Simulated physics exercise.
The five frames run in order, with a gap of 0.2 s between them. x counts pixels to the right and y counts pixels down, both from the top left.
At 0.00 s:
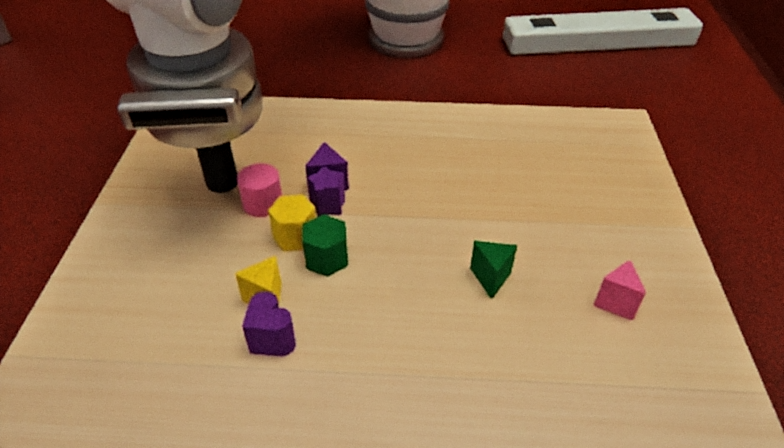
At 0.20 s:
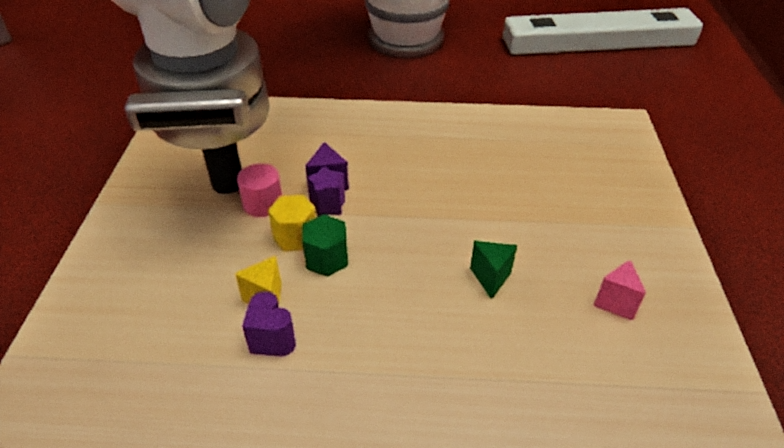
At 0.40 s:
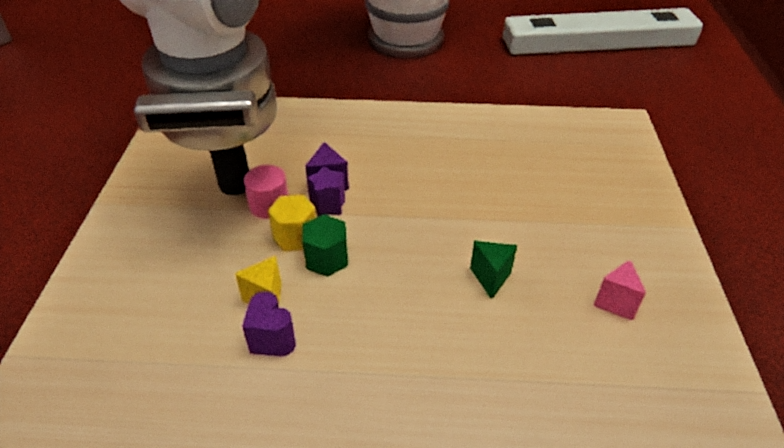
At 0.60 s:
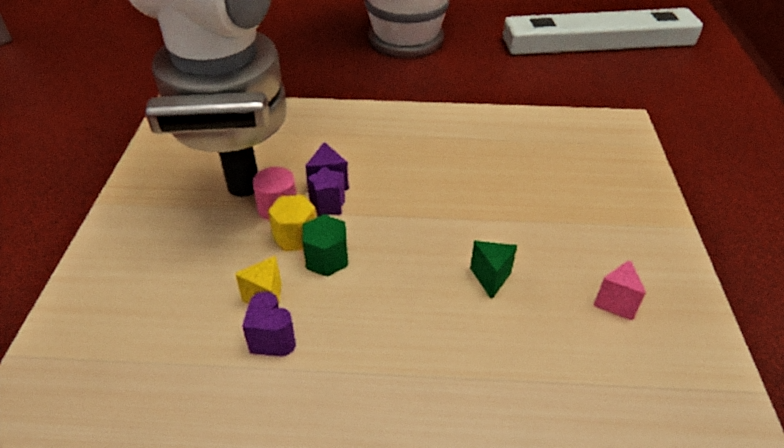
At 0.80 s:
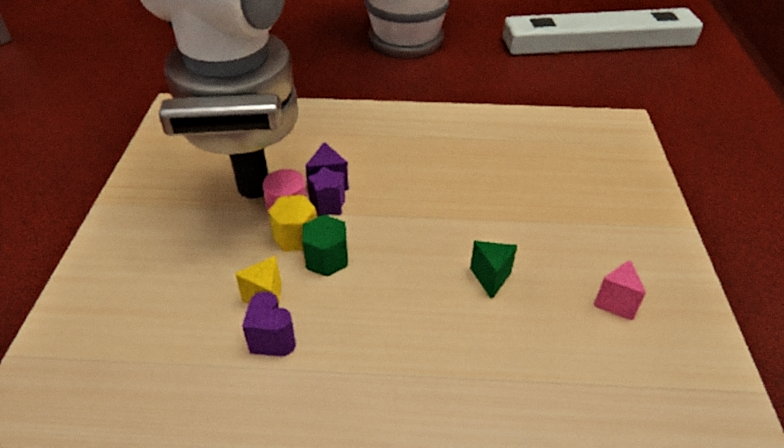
On a light wooden board with a red surround, a robot arm's dark rod moves right toward a pink cylinder and pushes it a short distance right, closer to the purple star-shaped block, while the other blocks stay still.
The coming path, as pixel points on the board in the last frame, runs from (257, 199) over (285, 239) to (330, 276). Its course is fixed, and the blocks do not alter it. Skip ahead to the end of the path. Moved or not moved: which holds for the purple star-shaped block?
Somewhere new.
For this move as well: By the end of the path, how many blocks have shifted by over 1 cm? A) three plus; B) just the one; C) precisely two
I'll go with A - three plus.
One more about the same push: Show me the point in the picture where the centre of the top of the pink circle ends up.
My best guess is (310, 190).
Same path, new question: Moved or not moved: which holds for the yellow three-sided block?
At the end, its place is the same.
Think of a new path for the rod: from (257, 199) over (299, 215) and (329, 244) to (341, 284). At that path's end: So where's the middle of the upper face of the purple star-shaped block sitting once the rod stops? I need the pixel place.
Most likely (364, 175).
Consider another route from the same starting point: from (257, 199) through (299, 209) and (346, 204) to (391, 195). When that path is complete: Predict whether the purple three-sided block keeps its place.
Still in place.
On the path given first. One third of the way, rod (274, 215); pink circle (309, 189); yellow hexagon (294, 217), turned 15° clockwise; green hexagon (326, 235), turned 15° anticlockwise; purple star-shaped block (339, 175).
Two thirds of the way, rod (295, 242); pink circle (310, 190); yellow hexagon (321, 244); green hexagon (360, 259), turned 25° anticlockwise; purple star-shaped block (340, 175).
At the end, rod (329, 265); yellow three-sided block not moved; pink circle (310, 190); yellow hexagon (359, 268); green hexagon (401, 283), turned 30° anticlockwise; purple star-shaped block (340, 175).
